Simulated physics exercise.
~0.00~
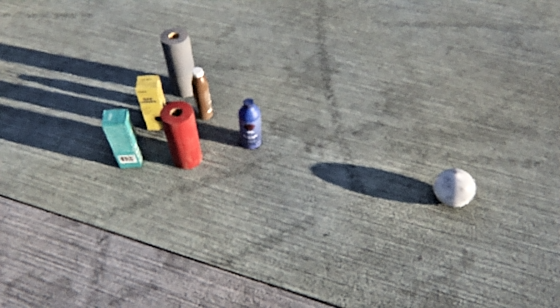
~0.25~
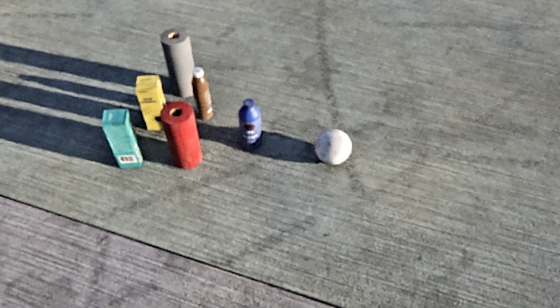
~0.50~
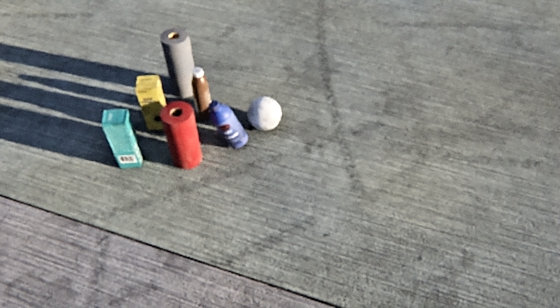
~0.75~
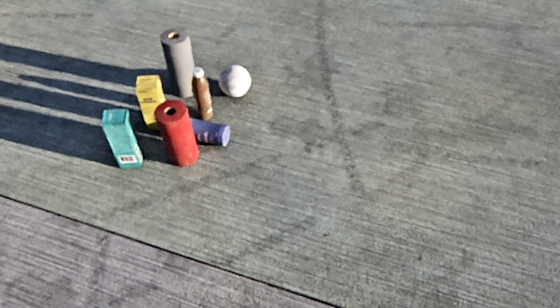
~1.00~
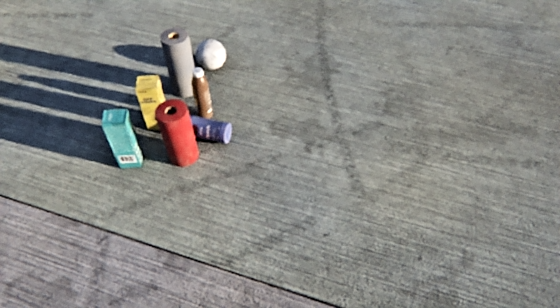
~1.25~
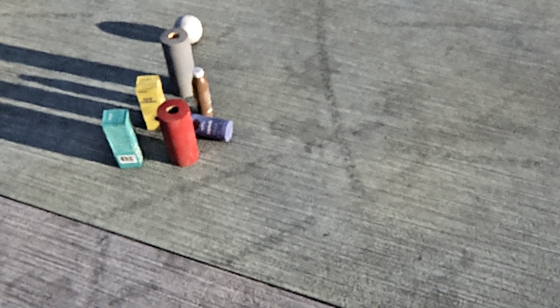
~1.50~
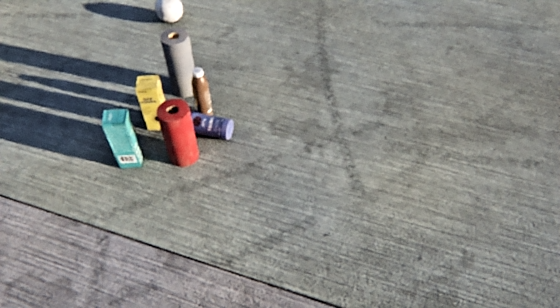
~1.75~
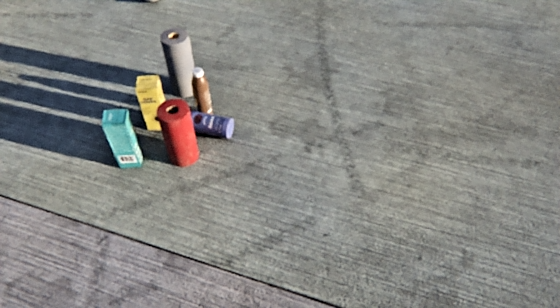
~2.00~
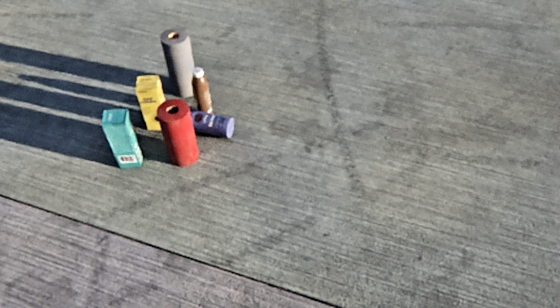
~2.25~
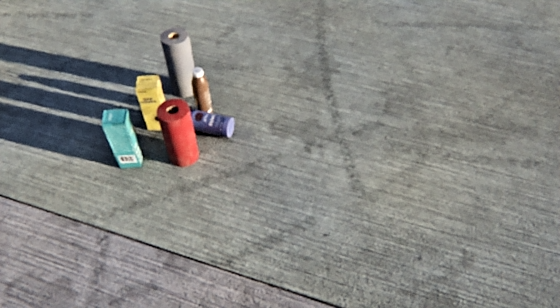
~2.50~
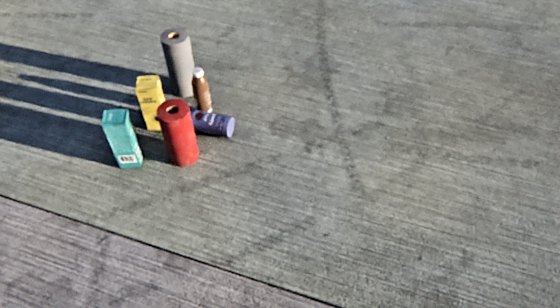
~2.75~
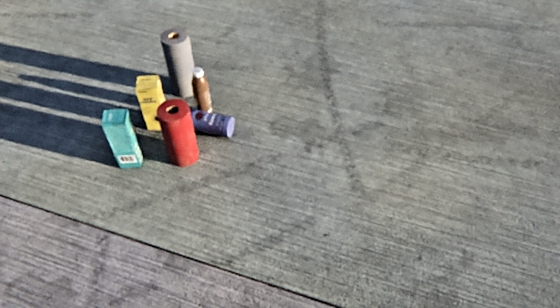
On a grey, grooved concrete floor, a turquoise carton, a yellow carton, a red roll, a grey roll, a brown bottle and a blue bottle stand together at the left, casting long shadows. A white ball rolls in from the right toward the blue bottle. It strikes the bottle, which leans left and topples onto its side by the red roll. The ball veers up and to the left, passes behind the grey roll and leaves at the top. The blue bottle stays lying down while the others remain upright.
